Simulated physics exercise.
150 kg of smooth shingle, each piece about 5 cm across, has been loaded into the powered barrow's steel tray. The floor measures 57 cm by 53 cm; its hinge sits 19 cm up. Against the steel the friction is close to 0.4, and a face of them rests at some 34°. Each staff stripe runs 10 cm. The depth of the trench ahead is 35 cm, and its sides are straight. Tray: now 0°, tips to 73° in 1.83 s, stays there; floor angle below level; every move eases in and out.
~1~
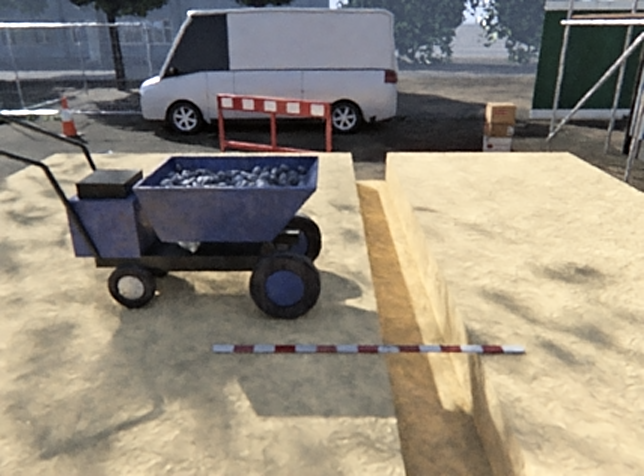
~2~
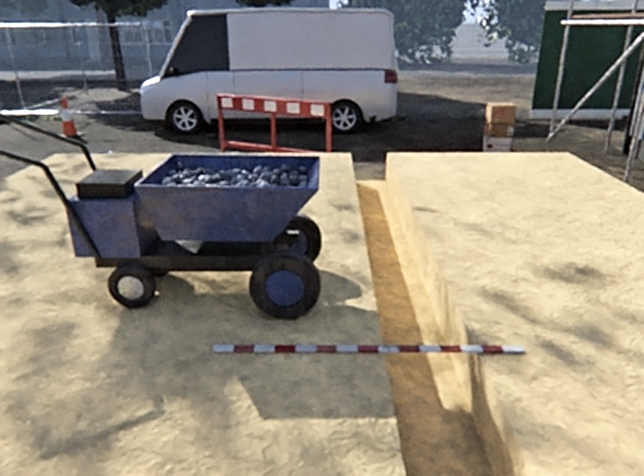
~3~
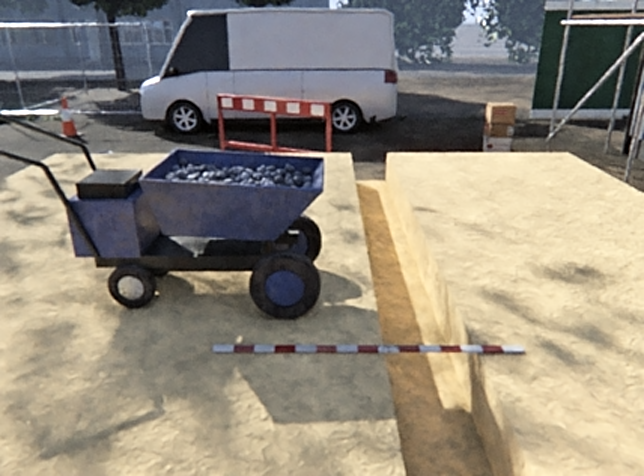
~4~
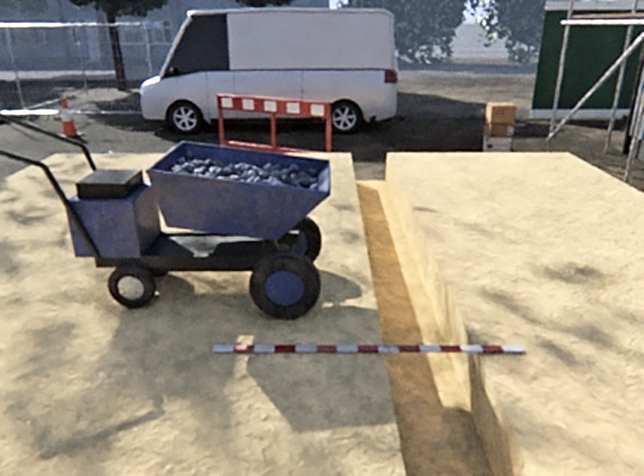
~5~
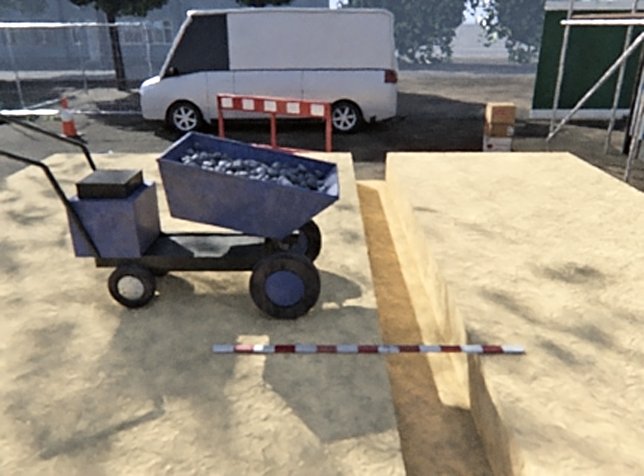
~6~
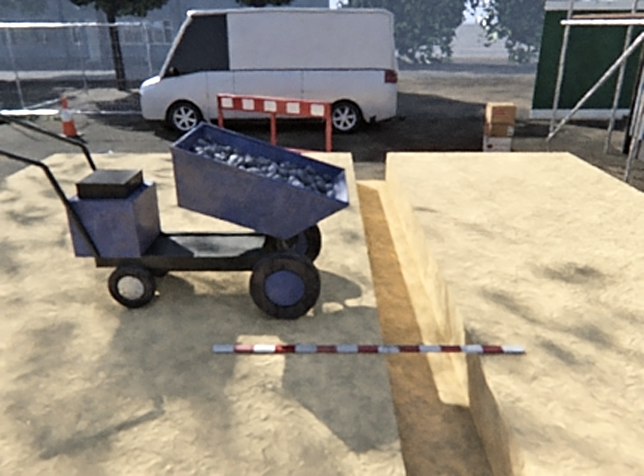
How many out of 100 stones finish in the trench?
About 97 of them.
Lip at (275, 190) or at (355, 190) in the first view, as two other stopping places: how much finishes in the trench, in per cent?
Roughly 100 per cent, then 50 per cent.
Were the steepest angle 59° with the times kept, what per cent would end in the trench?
It would be close to 85 percent.
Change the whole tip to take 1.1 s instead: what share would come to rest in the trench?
Around 90 per cent would end in the trench.
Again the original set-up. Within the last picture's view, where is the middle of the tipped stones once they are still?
Somewhere around (418, 329) in the last picture.
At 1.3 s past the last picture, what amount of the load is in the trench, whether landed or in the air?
Around 70 per cent of it.
Then, 0.8 s after the last picture the floor is at 61°, 98 % in the tray, 2 % in the trench; the foremost stones are at (410, 267).
Then, 1.3 s after the last picture the floor is at 73°, 30 % in the tray, 68 % in the trench, 2 % past the trench; the foremost stones are at (503, 286).
Then, 1.7 s after the last picture the floor is at 73°, 8 % in the tray, 90 % in the trench, 3 % past the trench; the foremost stones are at (540, 285).
Then, 3.6 s after the last picture the floor is at 73°, 0 % in the tray, 97 % in the trench, 3 % past the trench; the foremost stones are at (547, 285).
